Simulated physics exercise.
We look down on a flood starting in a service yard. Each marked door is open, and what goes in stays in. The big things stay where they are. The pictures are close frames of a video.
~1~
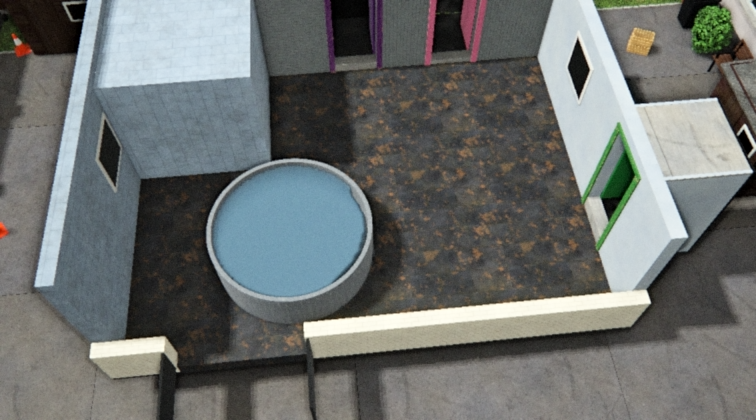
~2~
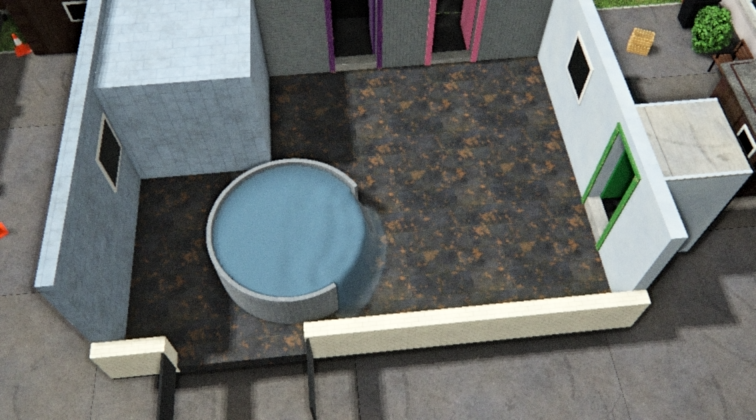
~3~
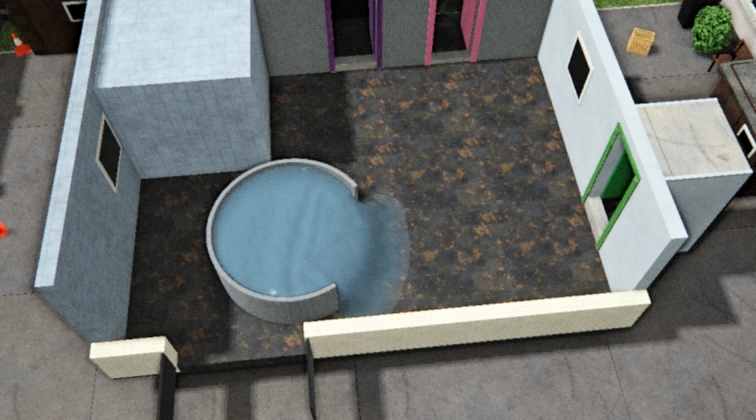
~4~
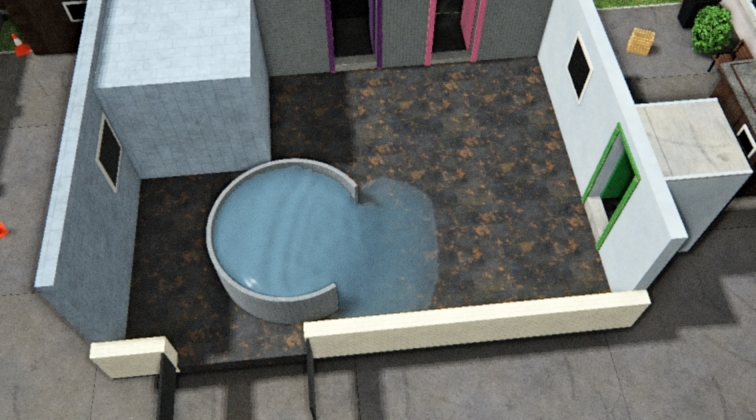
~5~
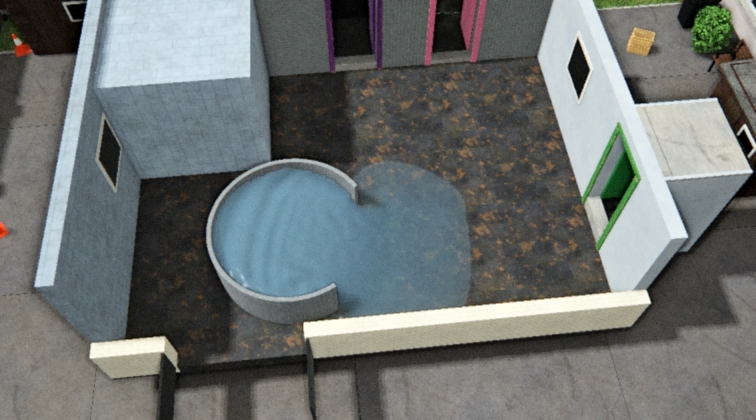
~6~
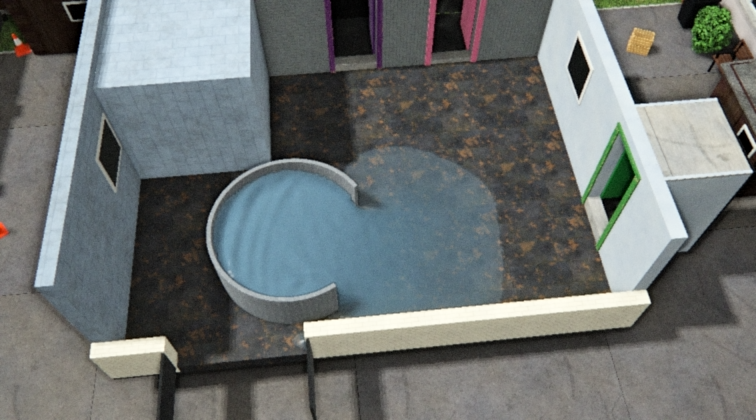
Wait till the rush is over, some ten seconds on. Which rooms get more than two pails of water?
One by one: The purple door stays under that; the pink door takes more than that; the green door takes more than that.
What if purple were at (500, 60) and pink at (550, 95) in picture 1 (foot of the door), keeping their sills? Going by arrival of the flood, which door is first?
It is the green one.
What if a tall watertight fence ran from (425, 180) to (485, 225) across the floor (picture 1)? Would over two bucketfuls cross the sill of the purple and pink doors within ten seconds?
My reading: The purple one lets less in, the pink one is over.
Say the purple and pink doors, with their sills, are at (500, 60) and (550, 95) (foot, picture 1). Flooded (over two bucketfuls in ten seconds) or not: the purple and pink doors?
The purple door lets more in, the pink door goes over.
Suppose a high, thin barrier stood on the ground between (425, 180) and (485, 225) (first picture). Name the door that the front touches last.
The door marked purple.
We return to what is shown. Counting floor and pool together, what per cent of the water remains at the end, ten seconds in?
About 92 per cent.
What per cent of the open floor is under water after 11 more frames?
Roughly 50 per cent.
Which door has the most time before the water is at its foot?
The purple-painted one.
A moment on, water covers 45 % of the floor; the purple door not reached, the pink door not reached, the green door wet at the sill, nothing in.
Next, water covers 50 % of the floor; the purple door not reached, the pink door not reached, the green door under two buckets in.
Then, water covers 55 % of the floor; the purple door not reached, the pink door wet at the sill, nothing in, the green door far over two buckets in.
Later, water covers 80 % of the floor; the purple door wet at the sill, nothing in, the pink door far over two buckets in, the green door far over two buckets in.
In the end, water covers 95 % of the floor; the purple door wet at the sill, nothing in, the pink door far over two buckets in, the green door far over two buckets in.
